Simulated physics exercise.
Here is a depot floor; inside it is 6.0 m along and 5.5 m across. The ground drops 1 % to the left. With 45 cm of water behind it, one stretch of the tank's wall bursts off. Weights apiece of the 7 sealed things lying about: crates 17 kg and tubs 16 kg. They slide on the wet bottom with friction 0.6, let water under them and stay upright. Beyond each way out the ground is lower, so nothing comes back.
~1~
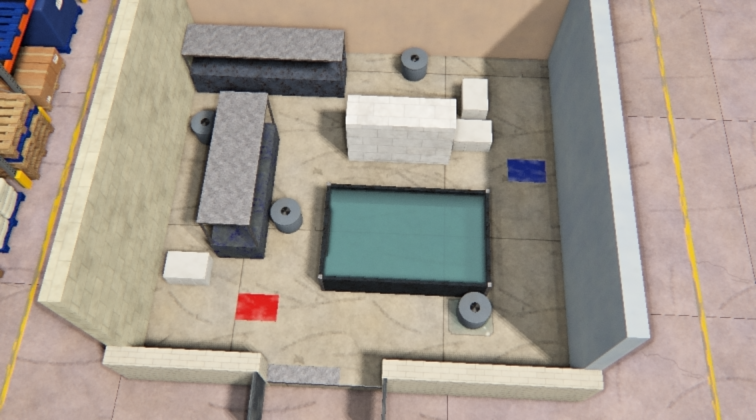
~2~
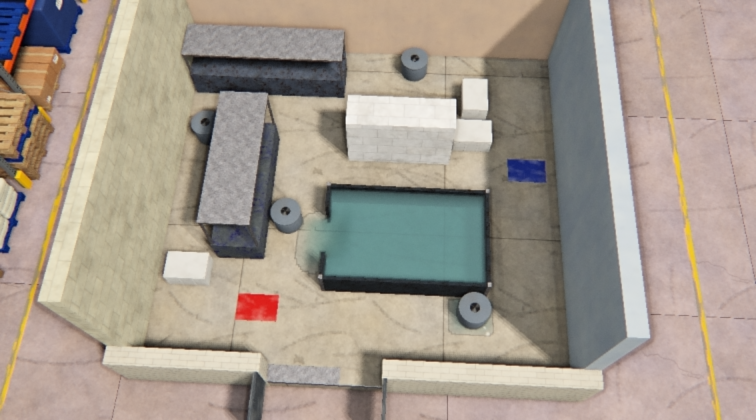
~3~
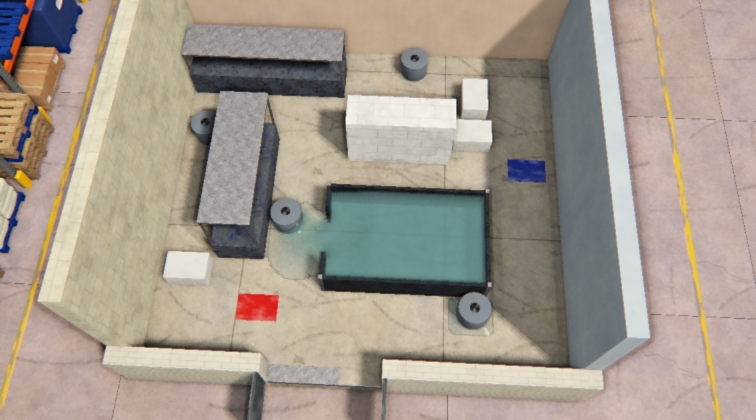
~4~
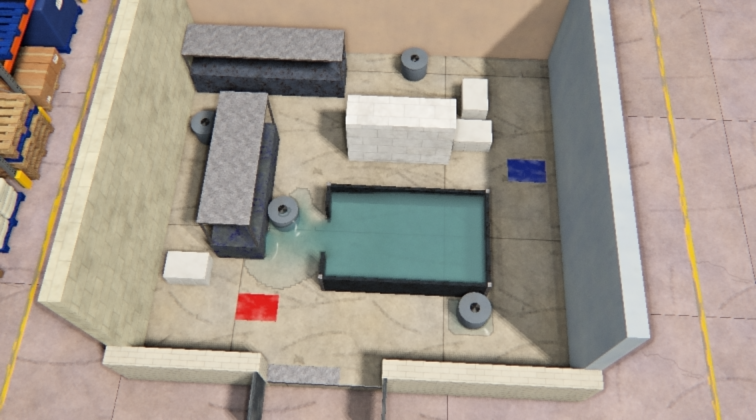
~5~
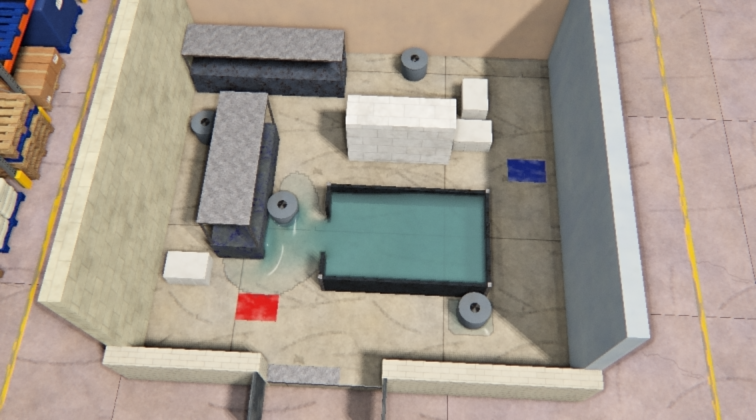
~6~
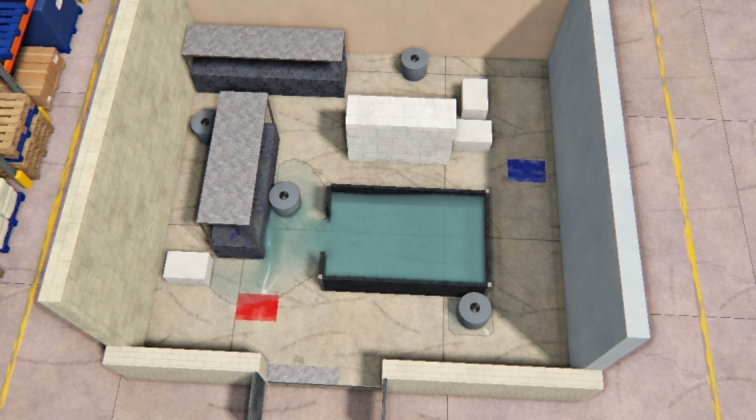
A dark-framed tank of teal water stands near the middle of a walled depot floor, seen from a fixed position high above. Around it are dark grey-roofed blocks at left and back, white crates, grey tubs, a red patch at lower left and a blue one at right. The tank's left wall opens, water spreads leftward around the nearest tub and toward the red patch, and that tub shifts slightly backward.
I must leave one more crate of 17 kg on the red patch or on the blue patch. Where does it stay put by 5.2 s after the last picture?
Put it on blue.
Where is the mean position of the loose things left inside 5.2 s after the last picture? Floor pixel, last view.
Around (378, 147).
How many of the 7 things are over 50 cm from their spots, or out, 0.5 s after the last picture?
I count 1.
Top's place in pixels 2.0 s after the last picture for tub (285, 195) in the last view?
Near (332, 99).
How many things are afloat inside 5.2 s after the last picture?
I count 2.
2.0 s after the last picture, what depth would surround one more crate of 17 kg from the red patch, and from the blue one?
About 5 cm and 0 cm.
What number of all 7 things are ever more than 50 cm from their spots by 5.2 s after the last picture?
2 of them.
Then, 0.5 s after the last picture on red it would be 28 cm off in 4 cm of water; on blue it would be 0 cm off in 0 cm of water.
Then, 2.0 s after the last picture on red it would be 61 cm off in 5 cm of water; on blue it would be 0 cm off in 0 cm of water.
Then, 3.4 s after the last picture on red it would be 61 cm off in 8 cm of water; on blue it would be 0 cm off in 0 cm of water.
Then, 5.2 s after the last picture on red it would be 75 cm off in 6 cm of water; on blue it would be 0 cm off in 0 cm of water.
